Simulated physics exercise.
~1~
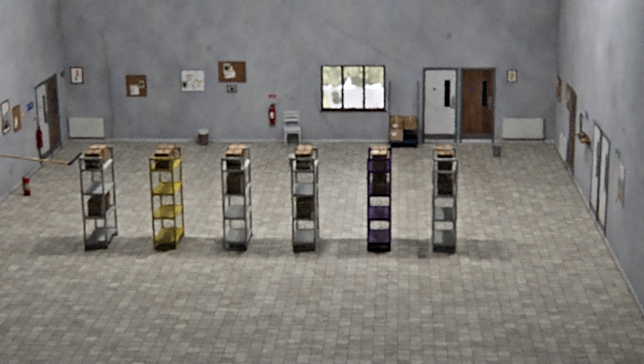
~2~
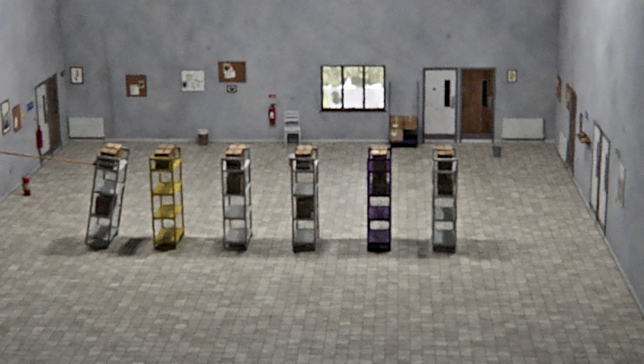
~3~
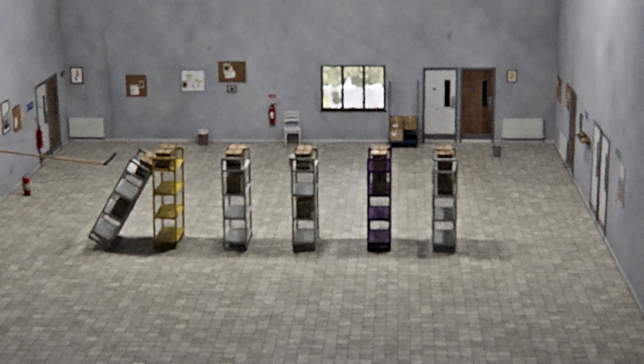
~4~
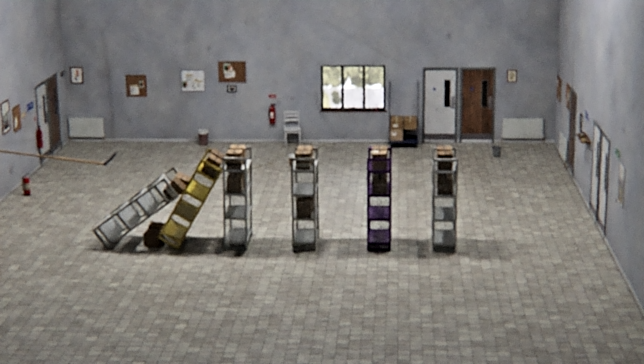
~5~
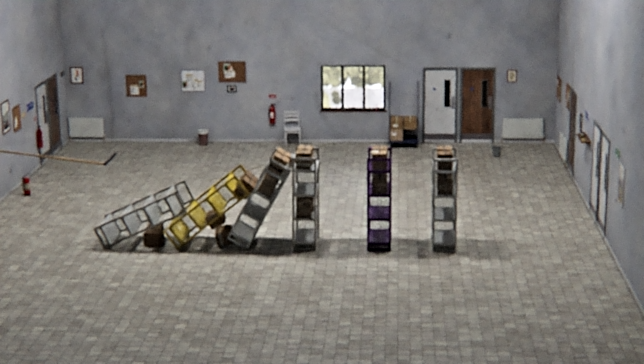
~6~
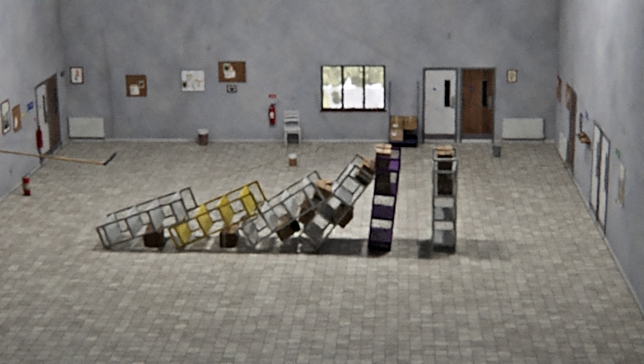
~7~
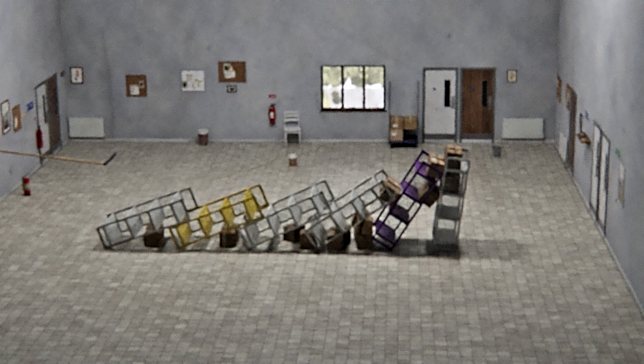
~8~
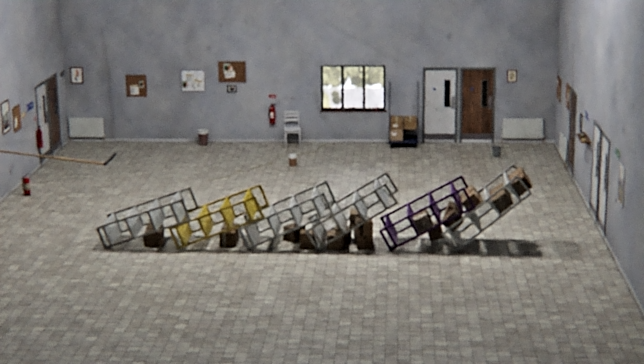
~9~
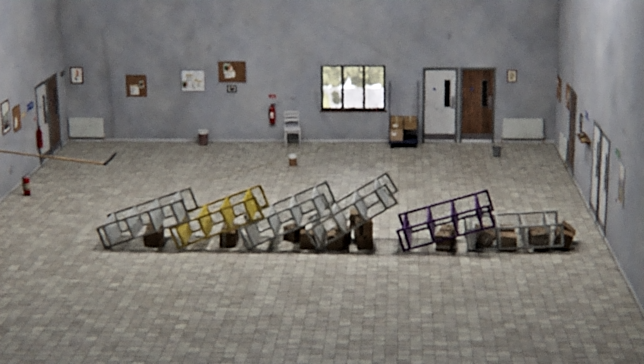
A pole reaching in from the left pushes the leftmost of six upright shelving units in a grey, tile-floored hall, and the unit starts tilting right. The pole stops while that unit leans farther and drops against the yellow one, which tips in turn. The next two grey units topple rightward one after another, with boxes spilling onto the floor. The purple unit then tips into the last grey one, and both go over. At the end none stands, with five resting at a slant and the rightmost lying nearly flat among fallen boxes.
